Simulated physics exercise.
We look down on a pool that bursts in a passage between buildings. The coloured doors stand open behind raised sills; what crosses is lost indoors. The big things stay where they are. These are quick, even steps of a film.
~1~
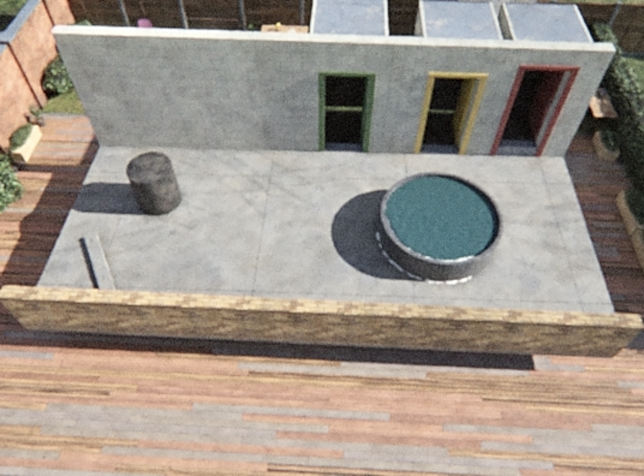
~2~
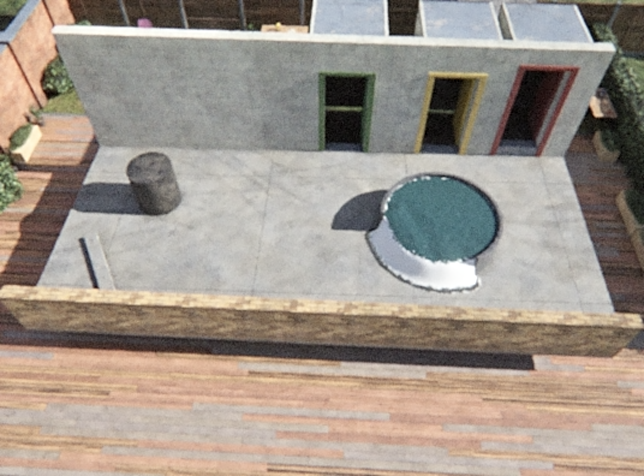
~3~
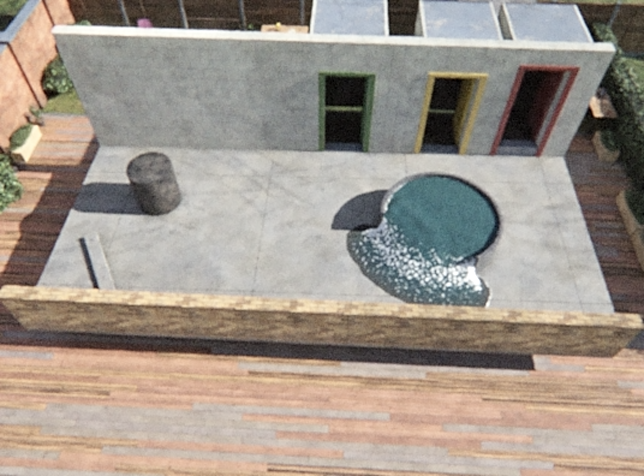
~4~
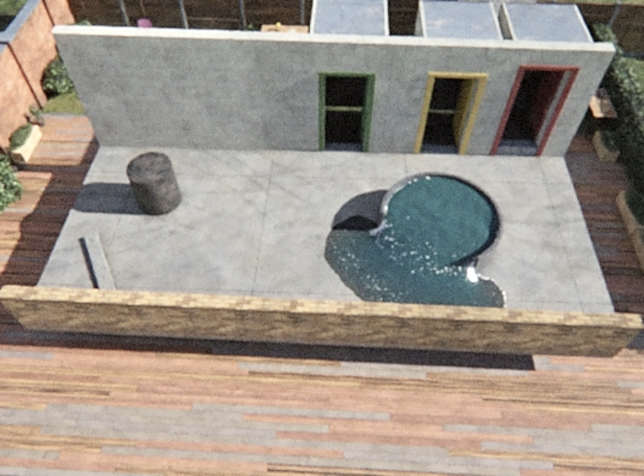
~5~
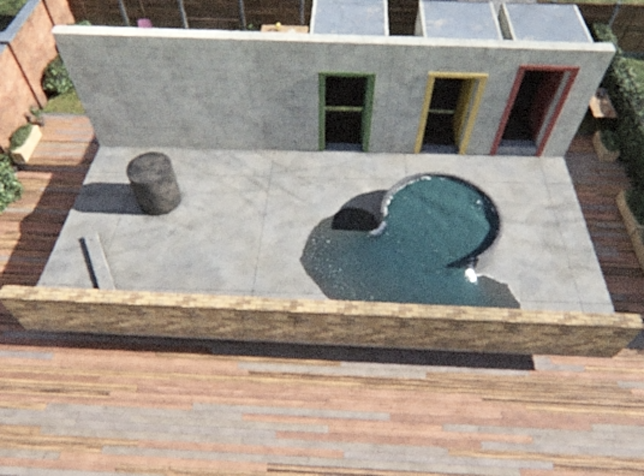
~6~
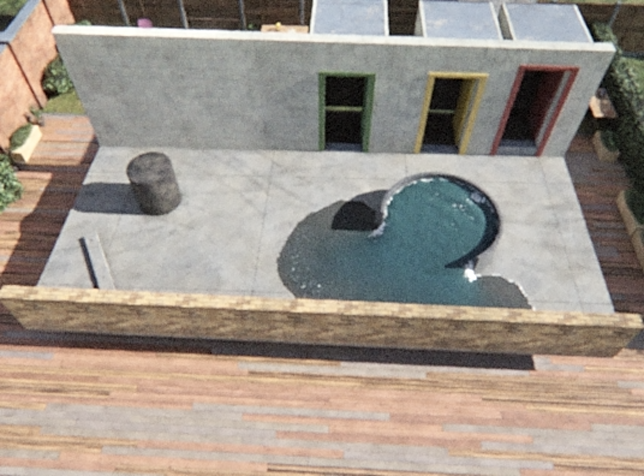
A round tank of water on a concrete patio burst open at its front left side, and the water poured out, foaming at first, then spread steadily leftward across the floor in a dark pool.
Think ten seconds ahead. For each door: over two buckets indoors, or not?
One by one: The green door admits no more than that; the yellow door admits no more than that; the red door admits no more than that.
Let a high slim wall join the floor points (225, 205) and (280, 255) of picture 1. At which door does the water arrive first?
It is the red door.
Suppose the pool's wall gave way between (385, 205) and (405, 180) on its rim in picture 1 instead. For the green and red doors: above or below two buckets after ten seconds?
In short: The green door is over; the red door is under.
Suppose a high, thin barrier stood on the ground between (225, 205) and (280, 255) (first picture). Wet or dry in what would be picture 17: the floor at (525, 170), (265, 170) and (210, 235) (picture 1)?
In turn: Not flooded, dry, not flooded.
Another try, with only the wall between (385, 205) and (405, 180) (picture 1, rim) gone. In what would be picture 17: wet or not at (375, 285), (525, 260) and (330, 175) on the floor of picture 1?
In turn: Clear, dry, covered.
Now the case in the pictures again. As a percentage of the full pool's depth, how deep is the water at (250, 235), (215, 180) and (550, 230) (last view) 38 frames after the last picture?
In turn 4, 4 and 2 in a hundred.
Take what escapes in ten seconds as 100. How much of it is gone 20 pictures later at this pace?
Roughly 15 per cent.
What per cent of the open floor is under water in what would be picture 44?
I make it 65 per cent.
A moment on, water covers 25 % of the floor; the green door not reached, the yellow door not reached, the red door not reached.
Next, water covers 35 % of the floor; the green door not reached, the yellow door not reached, the red door not reached.
Then, water covers 55 % of the floor; the green door not reached, the yellow door not reached, the red door not reached.
Later, water covers 65 % of the floor; the green door not reached, the yellow door not reached, the red door not reached.
In the end, water covers 55 % of the floor; the green door not reached, the yellow door wet at the sill, nothing in, the red door wet at the sill, nothing in.
